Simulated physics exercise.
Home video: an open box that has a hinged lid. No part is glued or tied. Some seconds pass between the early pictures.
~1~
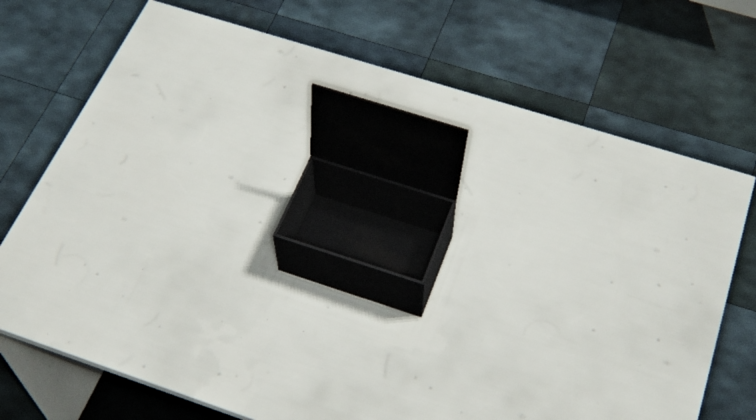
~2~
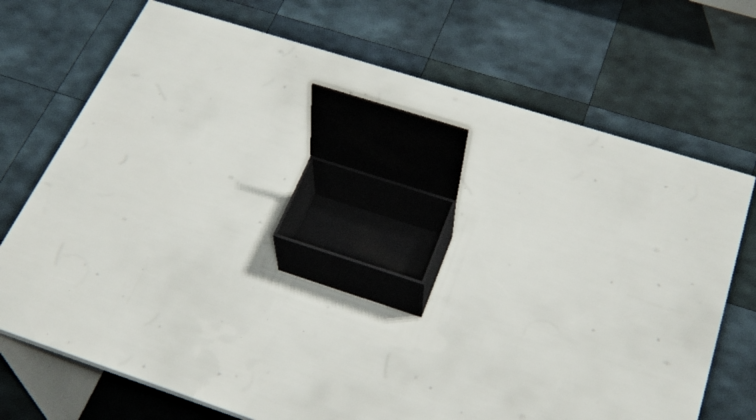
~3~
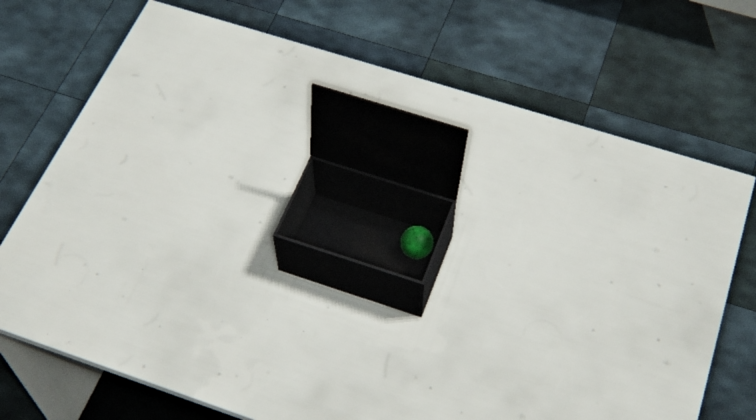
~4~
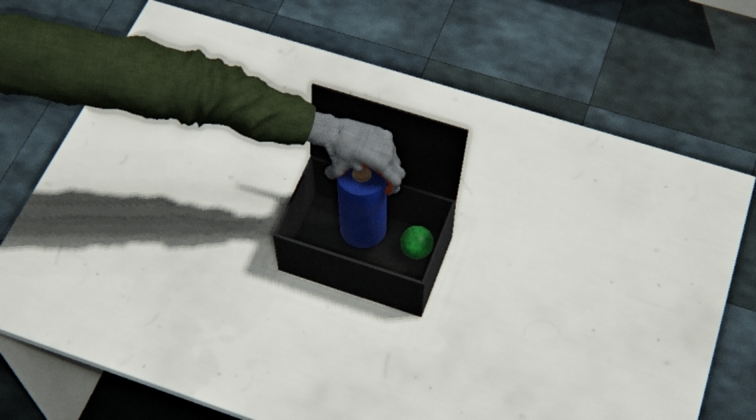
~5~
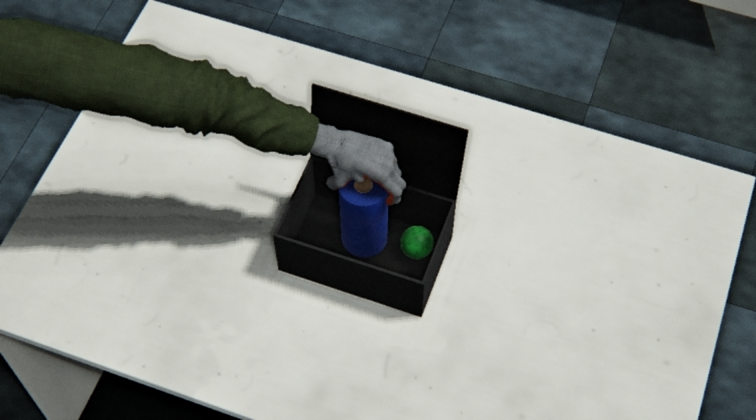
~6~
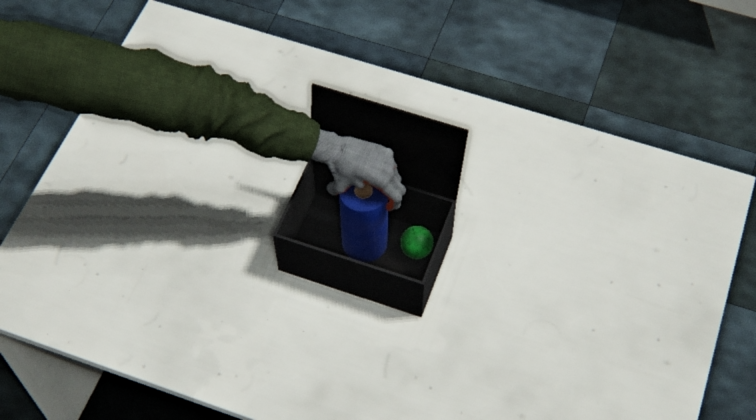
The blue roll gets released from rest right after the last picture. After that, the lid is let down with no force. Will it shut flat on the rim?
Most likely the lid stays clear of the rim.
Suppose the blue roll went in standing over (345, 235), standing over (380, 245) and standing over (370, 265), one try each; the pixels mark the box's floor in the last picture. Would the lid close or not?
Going in order, the lid is left partly open, then is left partly open, then is left partly open.
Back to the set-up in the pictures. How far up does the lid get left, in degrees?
Roughly 35°.
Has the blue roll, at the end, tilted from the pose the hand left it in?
Result: The blue roll leans over.
Then, 1.00 s after the last picture, lid starting down.
Then, 1.40 s after the last picture, lid 72° above the rim.
Then, 2.00 s after the last picture, lid 55° above the rim; blue roll tipped 6° from how it was near (362, 221).
Then, 2.60 s after the last picture, lid 38° above the rim; blue roll tipped 21° from how it was near (357, 231).
At rest, lid 35° above the rim; moved from the start, blue roll; green ball in place. Seen from the same camera at the end, blue roll near (356, 235).
